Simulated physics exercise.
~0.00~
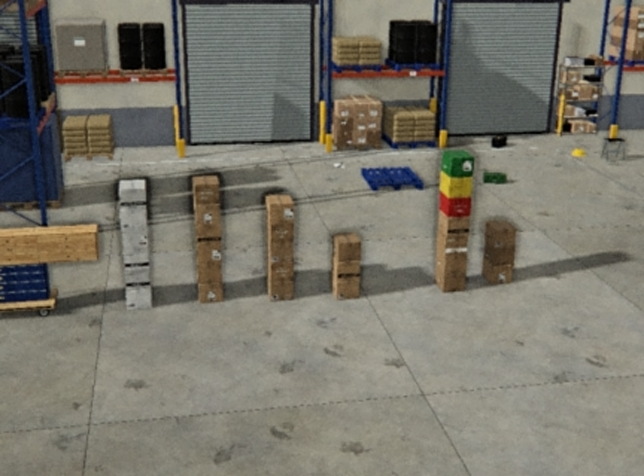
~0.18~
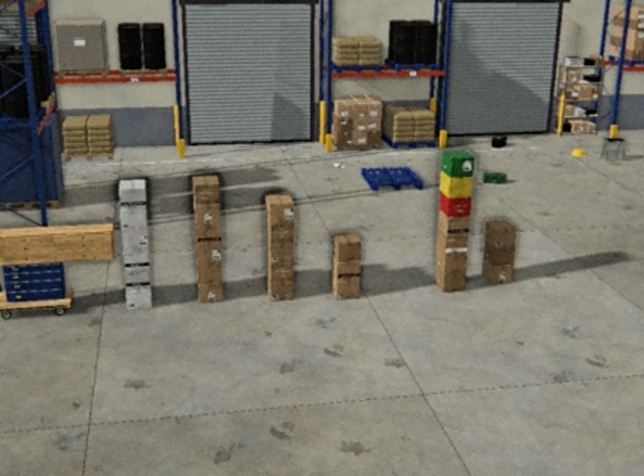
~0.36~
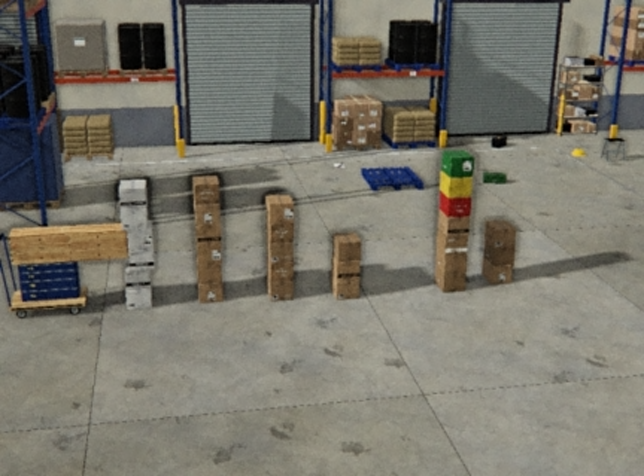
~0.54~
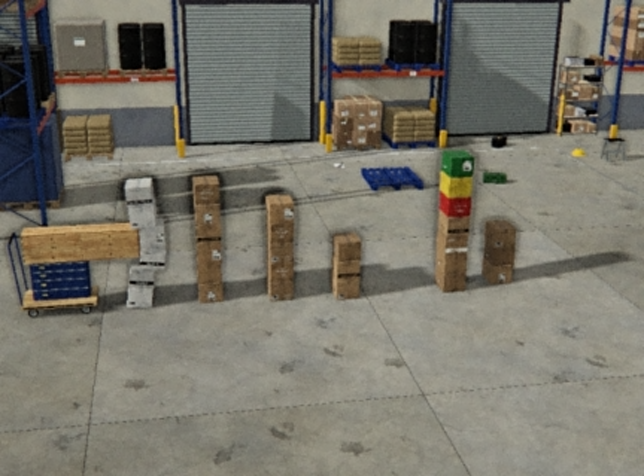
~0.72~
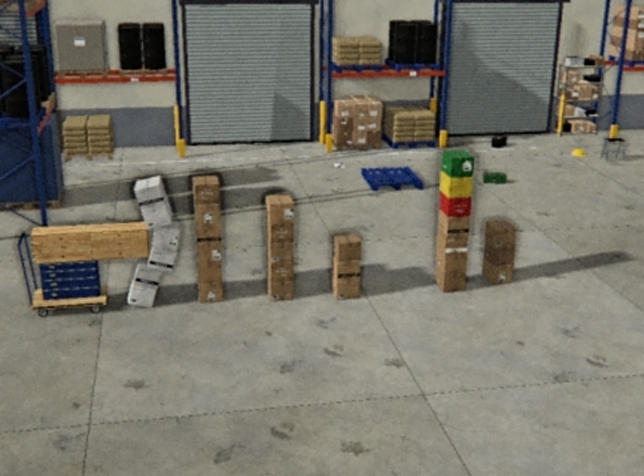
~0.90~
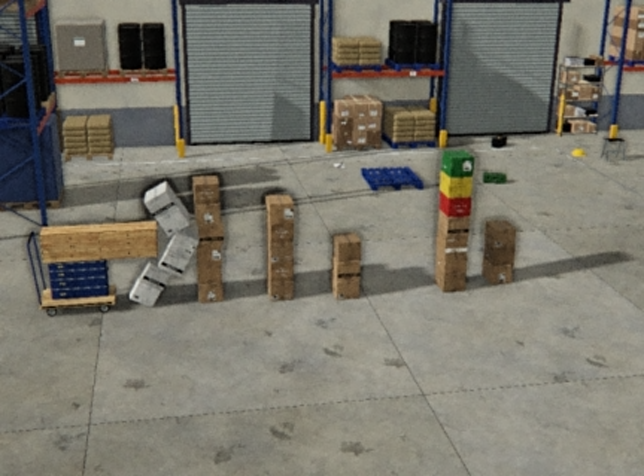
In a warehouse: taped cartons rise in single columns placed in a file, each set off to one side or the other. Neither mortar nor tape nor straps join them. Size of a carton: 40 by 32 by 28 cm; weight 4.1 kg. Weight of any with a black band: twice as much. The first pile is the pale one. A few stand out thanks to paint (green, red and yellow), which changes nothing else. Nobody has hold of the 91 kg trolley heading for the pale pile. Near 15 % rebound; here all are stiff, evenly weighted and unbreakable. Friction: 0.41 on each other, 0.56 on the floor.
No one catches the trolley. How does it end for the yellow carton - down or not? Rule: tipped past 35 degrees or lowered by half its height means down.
It ends not down.
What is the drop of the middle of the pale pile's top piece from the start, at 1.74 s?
Roughly 30 cm.
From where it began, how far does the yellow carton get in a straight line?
It ends around 0 cm from its start.
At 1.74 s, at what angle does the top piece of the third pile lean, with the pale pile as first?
About 0 degrees from upright.
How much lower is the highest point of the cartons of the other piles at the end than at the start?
By about 0 cm, start to end.
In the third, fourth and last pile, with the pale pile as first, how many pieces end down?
Counts - third: 5, fourth: 2, last: 0.
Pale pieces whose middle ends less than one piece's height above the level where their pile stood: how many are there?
Pale pieces counted: 2.
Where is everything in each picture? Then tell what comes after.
In the first picture (each place is the centre of the face we see best), load (92, 241) 33 cm short; yellow carton (461, 188); green carton (463, 168); red carton (460, 208); the others all in place.
Load (108, 240) 12 cm short; yellow carton (461, 188), in the second picture.
Load (123, 239) 6 cm in; yellow carton (461, 188), in the third picture.
Load (134, 238) 21 cm in, top of the pale pile leaning 4°; yellow carton (461, 188); the others all in place, in the fourth picture.
Load (144, 238) 33 cm in, top of the pale pile leaning 13°; yellow carton (461, 188); the others all in place, in the fifth picture.
Load (153, 238) 44 cm in, top of the pale pile leaning 30°; yellow carton (461, 188); green carton (463, 168); red carton (460, 208); one has shifted, in the sixth picture.
By 1.74 s, 6 of the pale pile down; none of the 24 other cartons down, 8 disturbed; yellow carton unmoved.
By 2.60 s, 6 of the pale pile down; 11 of the 24 other cartons down; yellow carton unmoved.
When it is over (4.4 s), 6 of the pale pile down; 13 of the 24 other cartons down; yellow carton unmoved; green carton unmoved; red carton unmoved. In pixels of the last frame, middles, yellow carton near (457, 184), green carton near (458, 164).
